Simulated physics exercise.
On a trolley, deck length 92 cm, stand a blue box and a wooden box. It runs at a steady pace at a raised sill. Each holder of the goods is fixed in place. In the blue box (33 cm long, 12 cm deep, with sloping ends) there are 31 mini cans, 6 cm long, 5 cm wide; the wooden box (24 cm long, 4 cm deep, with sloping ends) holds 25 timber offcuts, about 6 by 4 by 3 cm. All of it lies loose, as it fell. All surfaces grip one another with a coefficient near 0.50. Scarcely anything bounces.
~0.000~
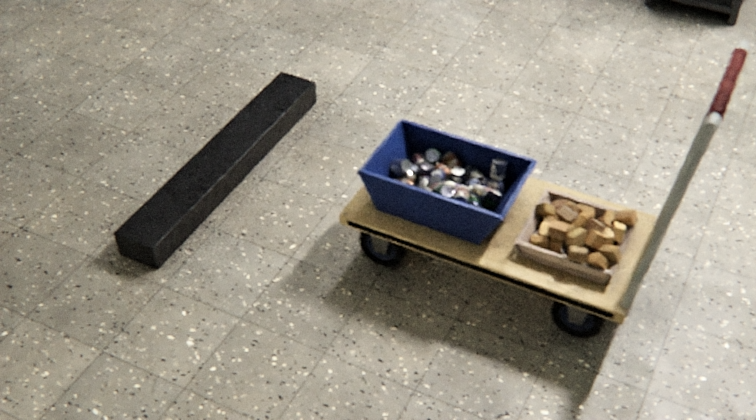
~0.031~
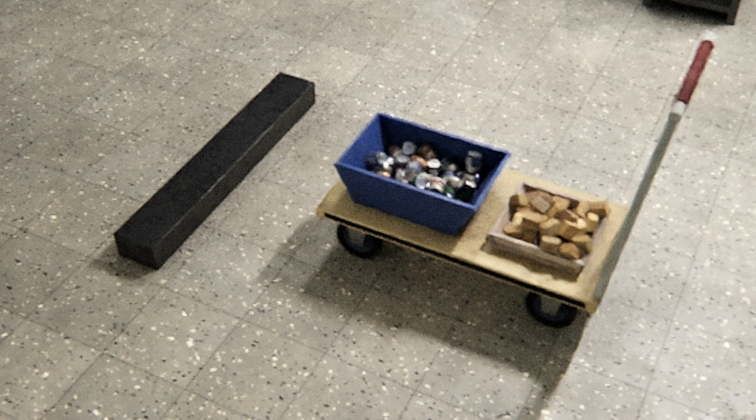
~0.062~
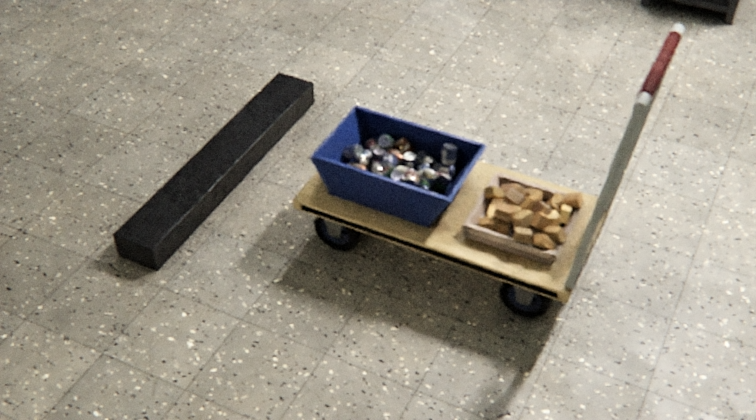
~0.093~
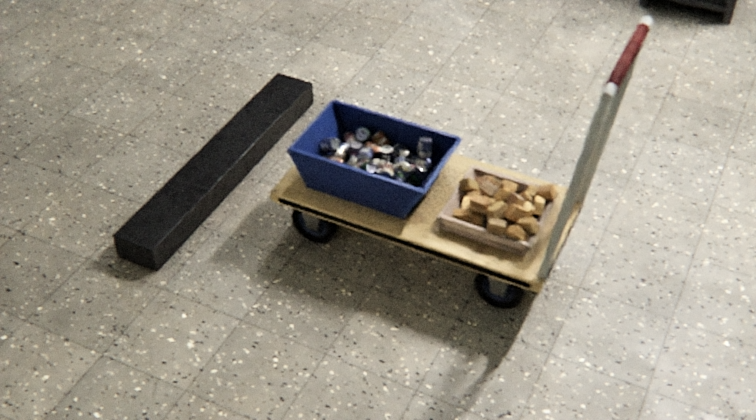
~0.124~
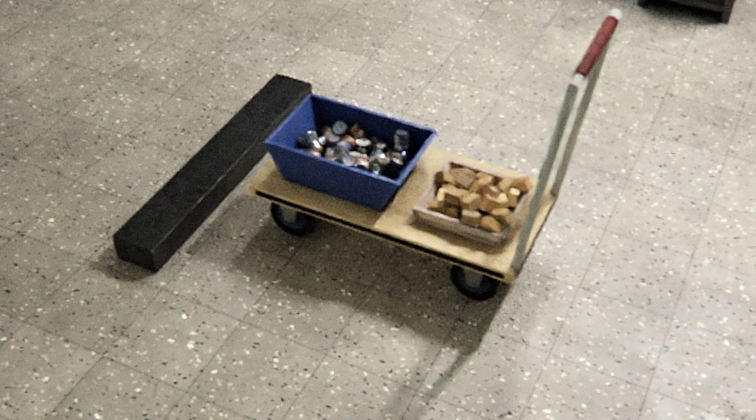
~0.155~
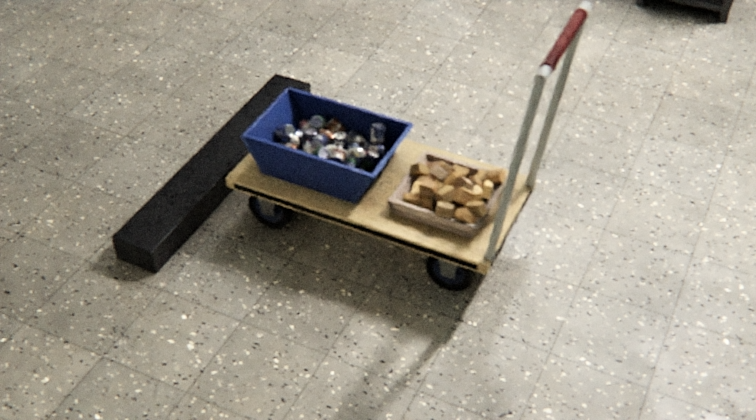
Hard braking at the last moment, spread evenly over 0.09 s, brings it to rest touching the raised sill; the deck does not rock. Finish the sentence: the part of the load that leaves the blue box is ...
... smaller than a sixth.
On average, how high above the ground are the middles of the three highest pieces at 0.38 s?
On average roughly 44 centimetres up.
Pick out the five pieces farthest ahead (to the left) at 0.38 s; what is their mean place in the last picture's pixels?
(243, 96).
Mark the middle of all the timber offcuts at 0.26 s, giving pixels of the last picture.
Near (394, 168) in pixels.
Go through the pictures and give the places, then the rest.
In the first frame (we follow the rim corner now nearest the camera), blue box at (500, 216); wooden box at (610, 273); 56 cm still to roll; nothing out yet.
In the second frame, blue box at (473, 207); wooden box at (582, 263); 48 cm still to roll.
In the third frame, blue box at (447, 199); wooden box at (554, 253); 39 cm still to roll.
In the fourth frame, blue box at (422, 191); wooden box at (527, 244); 31 cm still to roll.
In the fifth frame, blue box at (396, 183); wooden box at (501, 235); 22 cm still to roll.
In the sixth frame, blue box at (371, 175); wooden box at (475, 227); 14 cm still to roll; nothing out yet.
After 0.16 s, it begins to slow.
After 0.26 s, 0 of 31 out of the blue box and 1 of 25 out of the wooden box.
After 0.38 s, 1 of 31 out of the blue box and 5 of 25 out of the wooden box.
After 0.61 s, 2 of 31 out of the blue box and 10 of 25 out of the wooden box.
When it is over (at 1.12 s), 2 of 31 out of the blue box and 10 of 25 out of the wooden box. Asked share, 2 of 31, 6 per cent.
